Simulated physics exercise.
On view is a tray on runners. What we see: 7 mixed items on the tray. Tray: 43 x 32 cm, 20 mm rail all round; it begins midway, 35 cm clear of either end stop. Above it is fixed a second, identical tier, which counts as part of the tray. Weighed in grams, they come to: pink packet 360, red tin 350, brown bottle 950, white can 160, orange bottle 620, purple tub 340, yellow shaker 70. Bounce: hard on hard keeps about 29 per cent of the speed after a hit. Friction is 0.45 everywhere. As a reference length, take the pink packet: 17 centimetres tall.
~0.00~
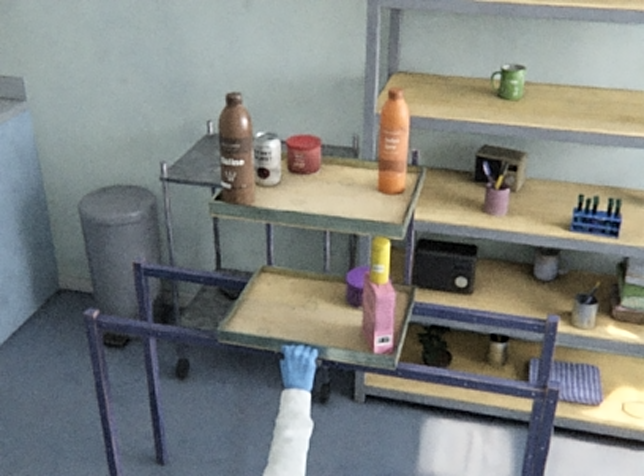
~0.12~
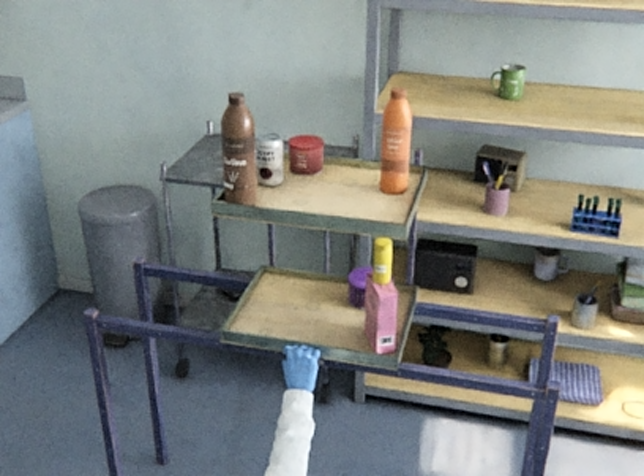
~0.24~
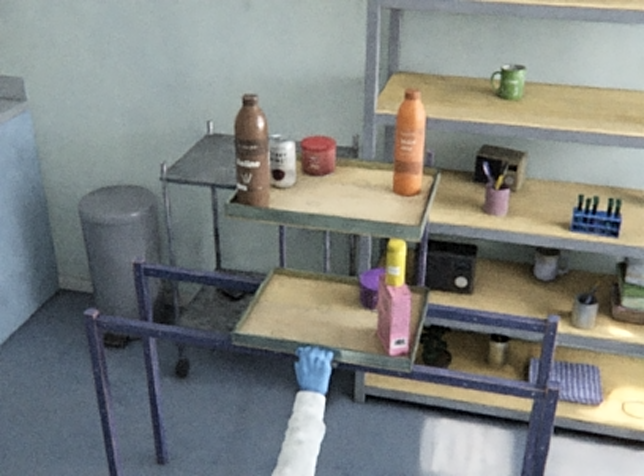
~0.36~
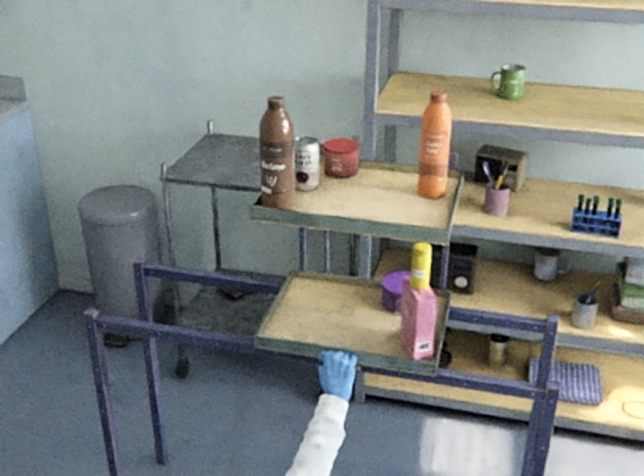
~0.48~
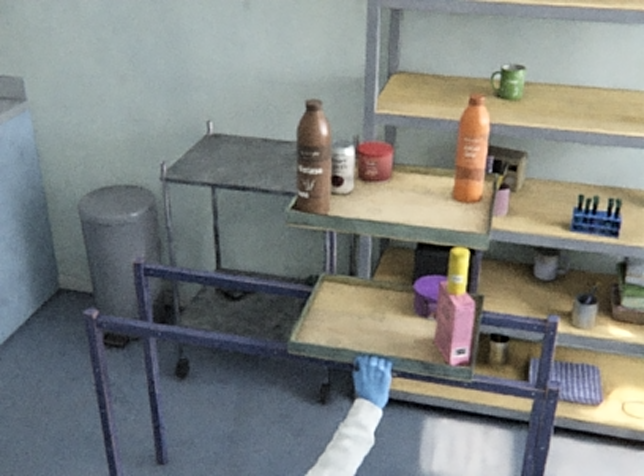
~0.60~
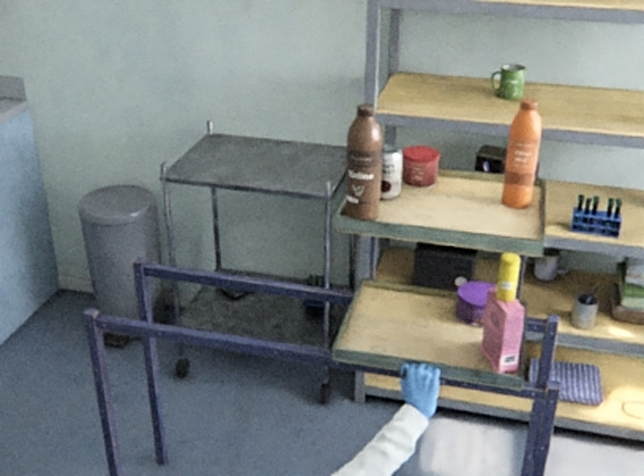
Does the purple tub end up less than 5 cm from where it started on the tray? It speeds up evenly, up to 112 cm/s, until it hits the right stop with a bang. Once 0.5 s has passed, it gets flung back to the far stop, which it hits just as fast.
No.
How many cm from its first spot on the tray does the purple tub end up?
Displacement: Approx. 8 cm.
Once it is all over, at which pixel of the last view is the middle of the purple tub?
It stops at about (215, 267).
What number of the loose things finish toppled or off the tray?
That gives 4.
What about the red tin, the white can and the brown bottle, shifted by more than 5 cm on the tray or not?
Red tin: Remains in place; white can: Remains in place; brown bottle: Is displaced.
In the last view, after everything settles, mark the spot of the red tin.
Around (175, 142).
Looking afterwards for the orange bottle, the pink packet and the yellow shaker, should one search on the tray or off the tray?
Outcome: The orange bottle departs its support; the pink packet departs its support; the yellow shaker departs its support.
After 1.10 s, tray has slid 35 cm right; pink packet, orange bottle and yellow shaker now off the tray; purple tub slid 4 cm near (520, 310); brown bottle on its side.
After 2.00 s, tray has slid 3 cm right; purple tub slid 4 cm near (396, 293); brown bottle on its side; white can slid 13 cm.
At rest (3.0 s), off the tray, pink packet, orange bottle and yellow shaker; tipped over on the tray, brown bottle; not toppled but over 5 cm from the start, purple tub; the other 2 in place, give or take 5 cm. Seen from the same camera at the end, purple tub near (215, 267).
